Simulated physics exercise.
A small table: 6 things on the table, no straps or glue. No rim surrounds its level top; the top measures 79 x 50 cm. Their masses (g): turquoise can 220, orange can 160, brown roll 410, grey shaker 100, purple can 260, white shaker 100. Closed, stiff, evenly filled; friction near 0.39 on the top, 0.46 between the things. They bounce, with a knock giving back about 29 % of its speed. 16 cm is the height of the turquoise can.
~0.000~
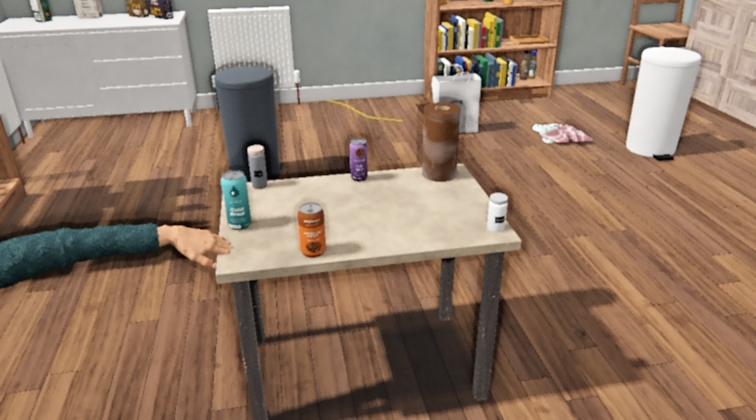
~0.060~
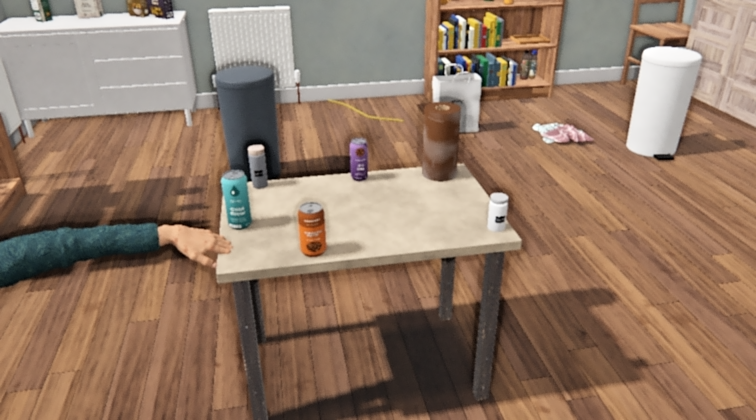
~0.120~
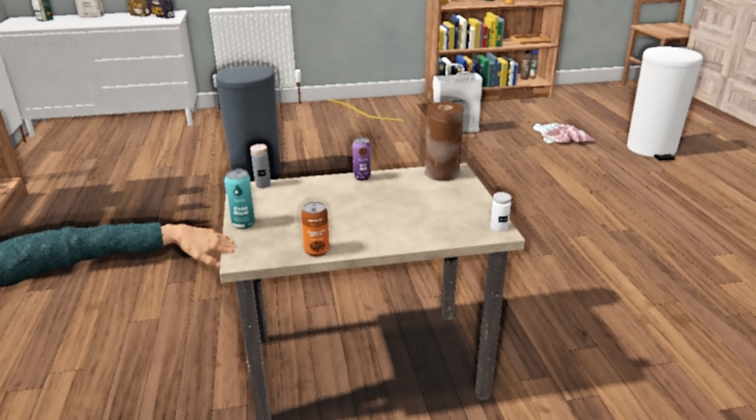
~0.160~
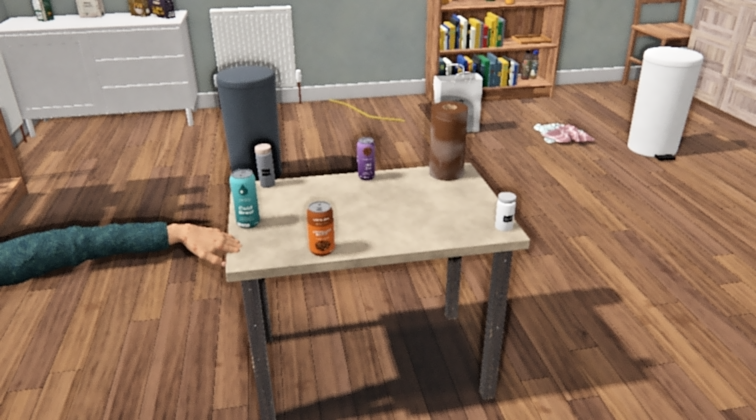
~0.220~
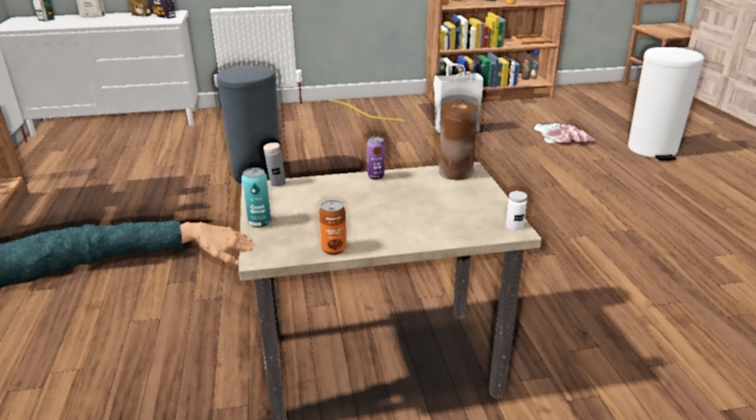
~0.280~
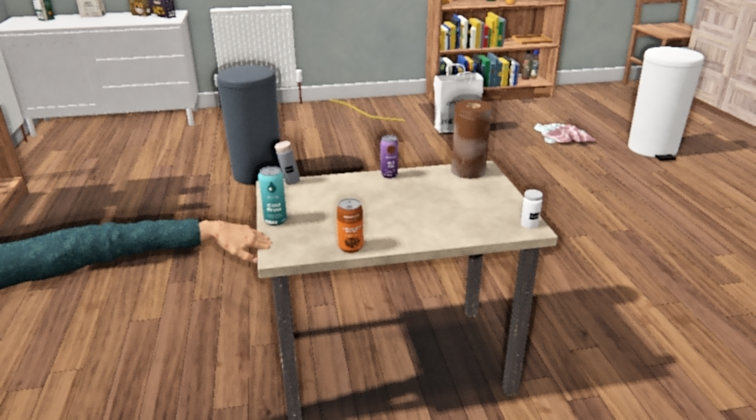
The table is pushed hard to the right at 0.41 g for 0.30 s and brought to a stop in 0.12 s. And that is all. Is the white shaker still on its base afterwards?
No.
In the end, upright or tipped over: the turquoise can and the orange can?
Here's how it ends: The turquoise can comes down, and the orange can never goes down.
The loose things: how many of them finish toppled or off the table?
Total: 4.
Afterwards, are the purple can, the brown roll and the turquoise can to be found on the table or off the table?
Purple can: Stays in bounds; brown roll: Goes out of bounds; turquoise can: Stays in bounds.
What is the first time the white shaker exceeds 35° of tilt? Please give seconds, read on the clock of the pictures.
Near 0.6 s on the clock.
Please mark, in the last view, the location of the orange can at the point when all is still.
Close to pixel (445, 217) in the final view.
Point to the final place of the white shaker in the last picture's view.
In the end it sits at around (664, 357).
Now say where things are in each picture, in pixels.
In the first frame, white shaker (497, 213); turquoise can (237, 201).
In the second frame, brown roll (441, 142); grey shaker (258, 167).
In the third frame, table shifted 1 cm; purple can (362, 160); turquoise can (240, 200).
In the fourth frame, table shifted 2 cm; orange can (321, 229); brown roll (448, 141).
In the fifth frame, table shifted 5 cm; grey shaker (275, 165) 4° off upright; purple can (376, 159).
In the sixth frame, table shifted 10 cm; white shaker (532, 209); turquoise can (273, 197).
After 0.48 s, table shifted 25 cm; white shaker moved 3 cm near (596, 203); grey shaker 20° off upright; turquoise can moved 3 cm.
After 0.68 s, table shifted 25 cm; brown roll and white shaker now off the table; grey shaker 49° off upright; turquoise can 25° off upright.
After 0.98 s, table shifted 25 cm; turquoise can on its side; grey shaker on its side; purple can moved 10 cm.
In the end (2.3 s), off the table and tipped over, white shaker; off the table but upright, brown roll; toppled on the table, turquoise can and grey shaker; not toppled but over 5 cm from the start, orange can and purple can. At the end, from the last picture's camera, white shaker near (664, 357).
